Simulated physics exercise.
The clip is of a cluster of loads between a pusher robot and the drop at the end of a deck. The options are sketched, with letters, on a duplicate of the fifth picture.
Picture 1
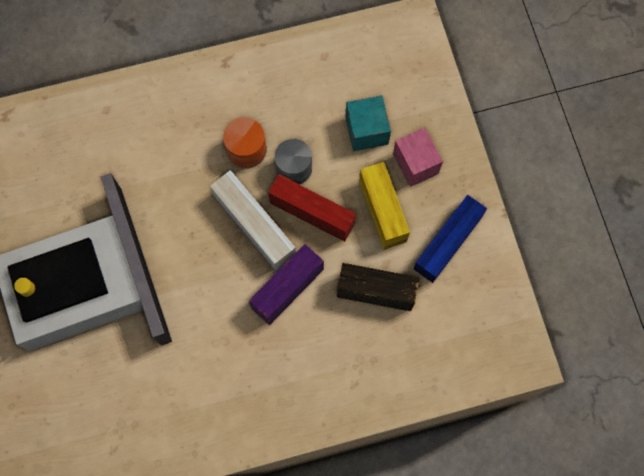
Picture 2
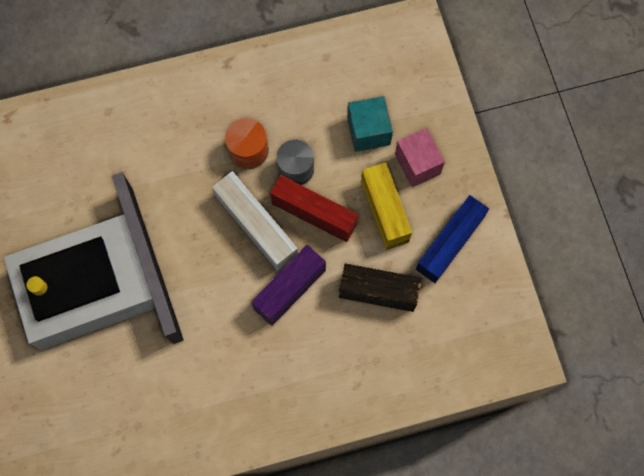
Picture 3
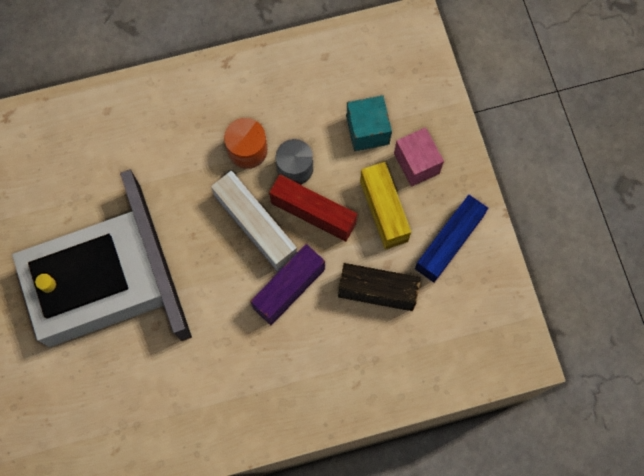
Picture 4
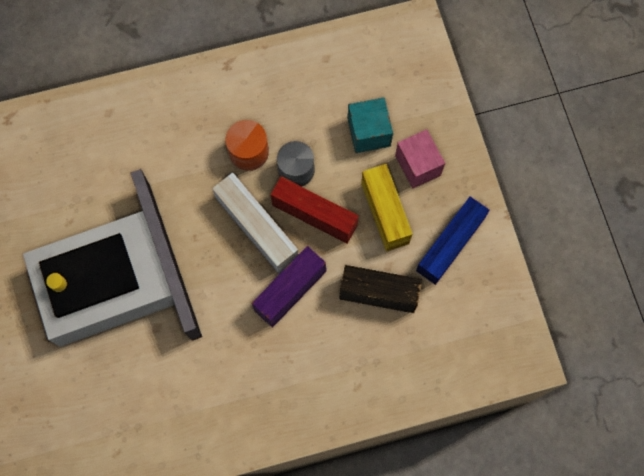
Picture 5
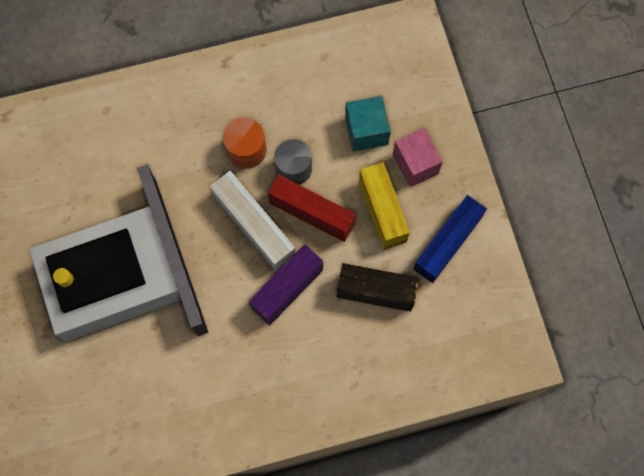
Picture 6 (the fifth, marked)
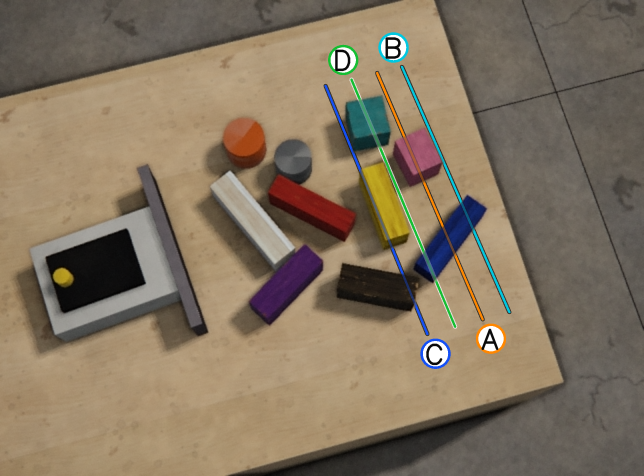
A pale wooden deck above grey stone-like flooring is seen from overhead, slightly tilted in view. At left sits a light grey machine with a black top, yellow knob and dark front plate; toward the right lie orange and grey cylinders, teal and pink blocks, and white, red, yellow, purple, dark brown and blue bars. The machine creeps right, while the pieces stay put and the view jitters faintly.
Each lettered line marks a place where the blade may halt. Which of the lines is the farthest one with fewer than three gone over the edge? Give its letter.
No third one falls up to A.
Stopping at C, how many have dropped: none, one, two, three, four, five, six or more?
By then, none.
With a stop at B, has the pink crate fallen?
By then, yes.
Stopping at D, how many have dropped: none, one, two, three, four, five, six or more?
The count is none.
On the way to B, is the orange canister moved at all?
By then, yes.
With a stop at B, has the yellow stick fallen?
Yes.
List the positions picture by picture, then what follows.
The first picture shows yellow stick (384, 206); grey canister (294, 162); turquoise crate (368, 124).
The second picture shows robot (76, 276); blue stick (452, 239).
The third picture shows robot (85, 273); red bar (313, 209).
The fourth picture shows robot (95, 273); pink crate (419, 160).
The fifth picture shows robot (102, 268); purple bar (287, 286); yellow stick (383, 206); grey canister (294, 162).
On the marked copy, A at (428, 191); B at (454, 185); C at (375, 205); D at (401, 198).
Taking A. A third of the way, robot (199, 243); orange canister (255, 137); grey canister (299, 156).
Two thirds of the way, robot (292, 219); pink crate (435, 152); blue stick (454, 240).
When it is over, robot (364, 200); pink crate over the edge; yellow stick (488, 173); one fallen.
As for the rest, B drops three; C is within the limit but short; D is within the limit but short.
